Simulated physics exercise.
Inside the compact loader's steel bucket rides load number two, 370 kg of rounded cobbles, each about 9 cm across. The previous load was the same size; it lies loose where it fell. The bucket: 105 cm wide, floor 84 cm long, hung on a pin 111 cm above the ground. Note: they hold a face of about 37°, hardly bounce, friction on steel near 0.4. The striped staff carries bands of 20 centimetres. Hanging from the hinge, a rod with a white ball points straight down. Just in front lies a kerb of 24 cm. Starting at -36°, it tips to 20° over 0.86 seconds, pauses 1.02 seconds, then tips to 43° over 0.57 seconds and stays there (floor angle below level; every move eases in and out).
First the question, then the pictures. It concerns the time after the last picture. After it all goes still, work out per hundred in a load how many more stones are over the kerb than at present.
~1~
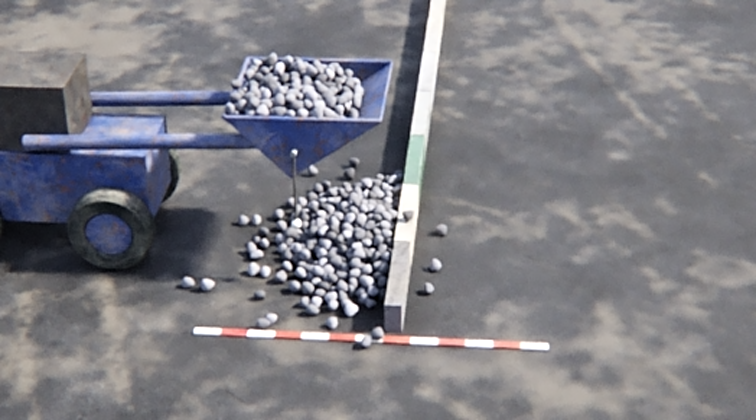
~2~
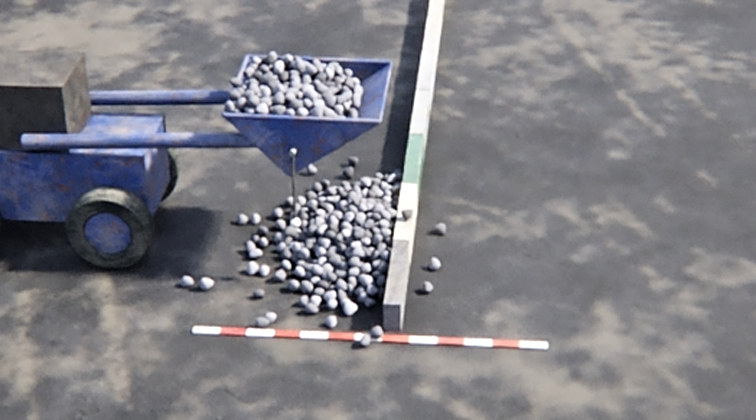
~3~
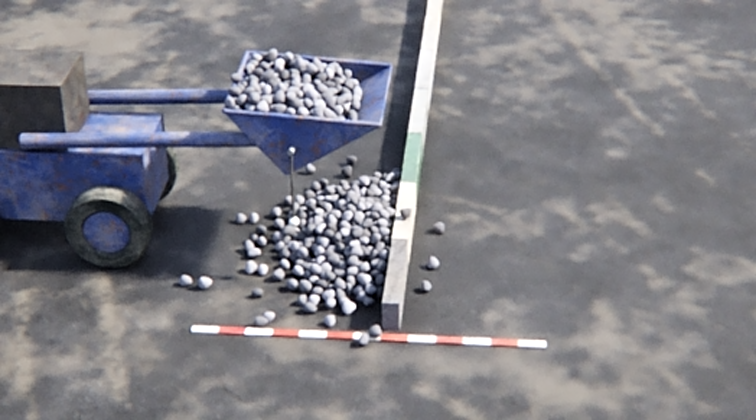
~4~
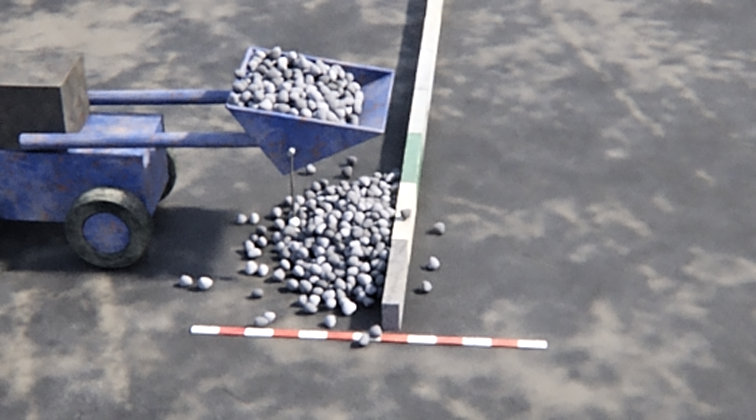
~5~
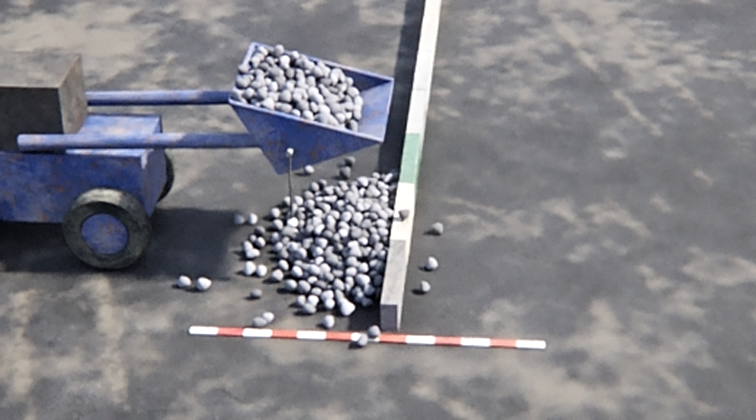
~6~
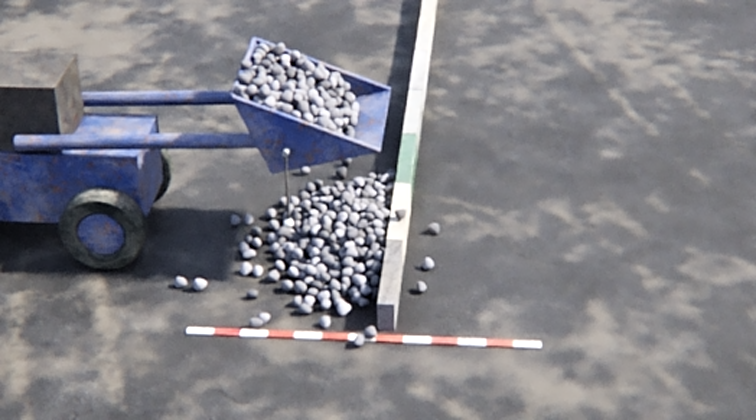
Around 71 stones per hundred.
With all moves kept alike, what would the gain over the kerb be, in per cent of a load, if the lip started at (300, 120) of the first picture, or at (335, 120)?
Near 0 in a hundred, then near 15 in a hundred.
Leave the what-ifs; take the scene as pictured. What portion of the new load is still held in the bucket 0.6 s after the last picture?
That works out to about 95 %.
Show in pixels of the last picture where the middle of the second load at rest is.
I'd point to about (431, 232).
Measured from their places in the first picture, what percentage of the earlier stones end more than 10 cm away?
Close to 0 in a hundred of them.
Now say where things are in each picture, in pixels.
In the first frame, lip at (380, 121), floor tilted -36°, highest stones at (287, 68). The earlier load is highest near (367, 214), 26 cm above ground level, 99 % on this side of the kerb, 1 % over the kerb.
In the second frame, the bucket is at -35°, its lip at (380, 122); the top of the load is at (283, 66).
In the third frame, the bucket is at -32°, its lip at (380, 125); the top of the load is at (278, 65).
In the fourth frame, the bucket is at -27°, its lip at (382, 132); the top of the load is at (275, 61).
In the fifth frame, lip at (382, 141), floor tilted -21°, highest stones at (262, 61).
In the sixth frame, the bucket is at -15°, its lip at (380, 151); the top of the load is at (264, 58).
Then, 0.3 s after the last picture the floor is at 11°; in per cent of one load, 100 in the bucket, 99 on this side of the kerb, 1 over the kerb; the foremost stones are at (402, 247).
Then, 0.6 s after the last picture the floor is at 20°; in per cent of one load, 95 in the bucket, 104 on this side of the kerb, 1 over the kerb; the foremost stones are at (403, 212).
Then, 2.5 s after the last picture the floor is at 43°; in per cent of one load, 0 in the bucket, 128 on this side of the kerb, 72 over the kerb; the foremost stones are at (605, 236).
Then, 5.2 s after the last picture the floor is at 43°; in per cent of one load, 0 in the bucket, 128 on this side of the kerb, 72 over the kerb; the foremost stones are at (605, 236). Net gain over the kerb, 71.
